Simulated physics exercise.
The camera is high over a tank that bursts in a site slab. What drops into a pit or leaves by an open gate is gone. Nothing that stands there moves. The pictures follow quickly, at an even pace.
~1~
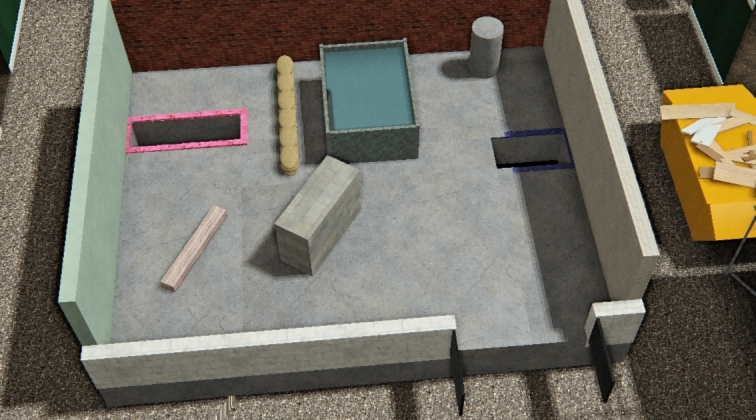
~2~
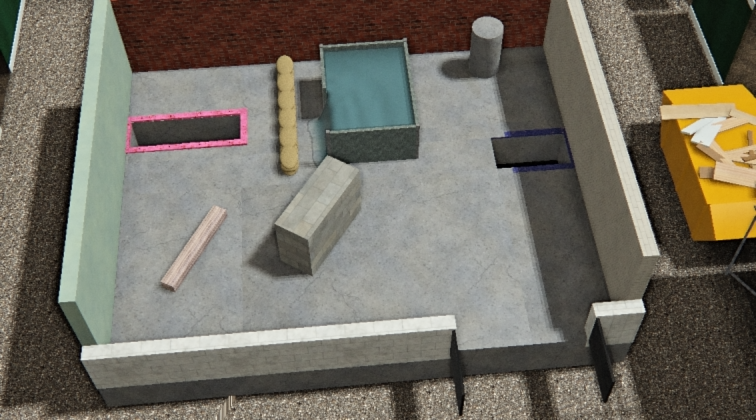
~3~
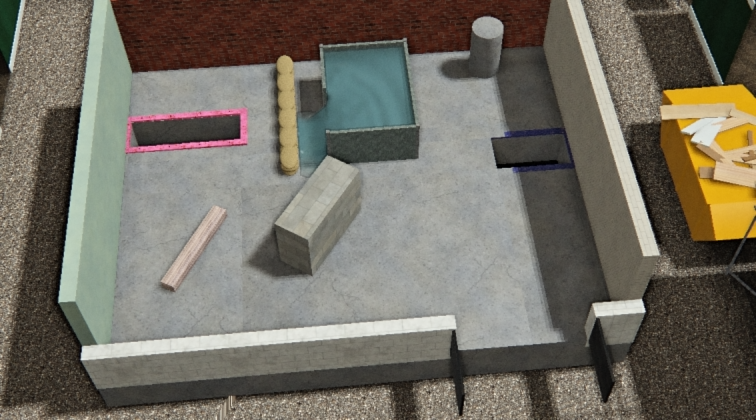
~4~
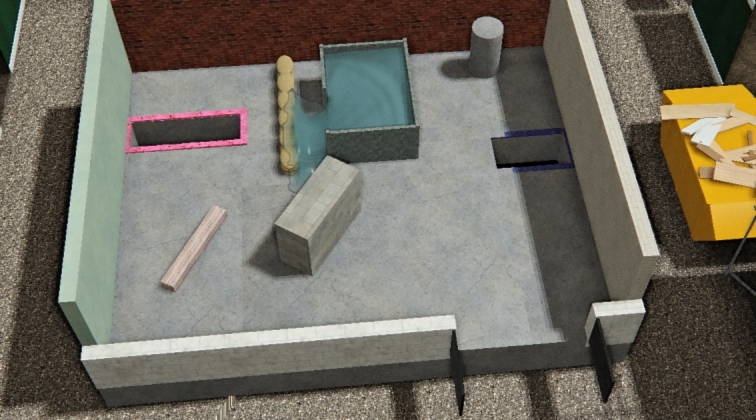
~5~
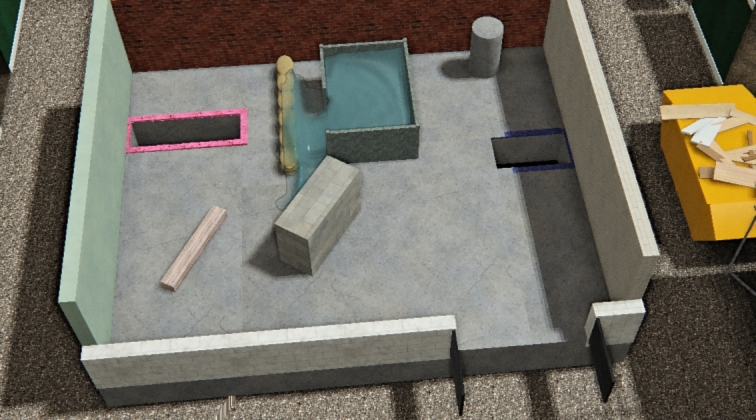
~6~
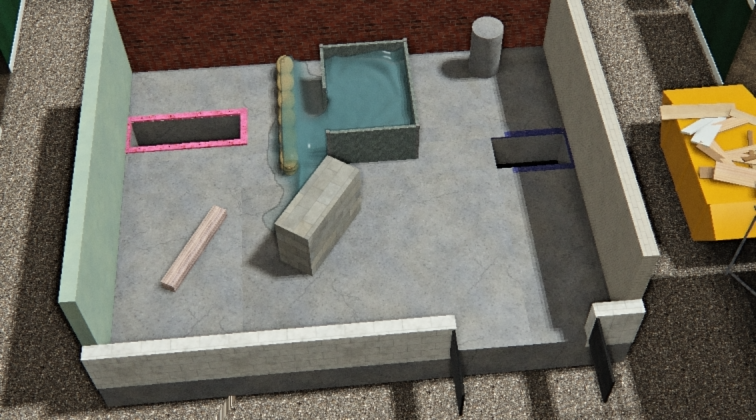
In the video, water in an open tank inside a walled concrete slab pours out through a gap in its left side, spreads around a row of round tan objects, and runs forward beside a grey block.
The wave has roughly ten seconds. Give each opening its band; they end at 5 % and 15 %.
One by one: The gate takes less than 5 %; the pink pit takes between 5 and 15 %; the blue pit takes between 5 and 15 %.
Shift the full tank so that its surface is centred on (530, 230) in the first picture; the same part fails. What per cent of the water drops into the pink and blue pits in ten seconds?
Per cent: Pink 15, blue 2.
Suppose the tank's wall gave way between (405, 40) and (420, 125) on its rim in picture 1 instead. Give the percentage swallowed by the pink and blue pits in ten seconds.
In per cent: Pink 0, blue 65.
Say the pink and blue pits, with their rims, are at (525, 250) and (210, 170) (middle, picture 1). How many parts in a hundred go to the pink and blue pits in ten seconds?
Roughly, in per cent: Pink 2, blue 20.
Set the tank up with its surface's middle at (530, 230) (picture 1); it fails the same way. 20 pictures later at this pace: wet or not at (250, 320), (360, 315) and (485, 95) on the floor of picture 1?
One after the other: Wet, covered, free of water.
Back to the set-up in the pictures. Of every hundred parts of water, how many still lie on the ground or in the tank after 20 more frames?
Some 98 per cent.
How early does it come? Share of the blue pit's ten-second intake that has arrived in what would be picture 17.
Close to 0 %.
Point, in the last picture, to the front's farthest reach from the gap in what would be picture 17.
Around (132, 363).
A moment on, water covers 25 % of the floor; the gate 0 %, the pink pit 1 %, the blue pit 0 %.
Next, water covers 40 % of the floor; the gate 0 %, the pink pit 2 %, the blue pit 0 %.
Then, water covers 50 % of the floor; the gate 0 %, the pink pit 2 %, the blue pit 0 %.
Later, water covers 70 % of the floor; the gate 0 %, the pink pit 4 %, the blue pit 4 %.
In the end, water covers 90 % of the floor; the gate 0 %, the pink pit 9 %, the blue pit 13 %.
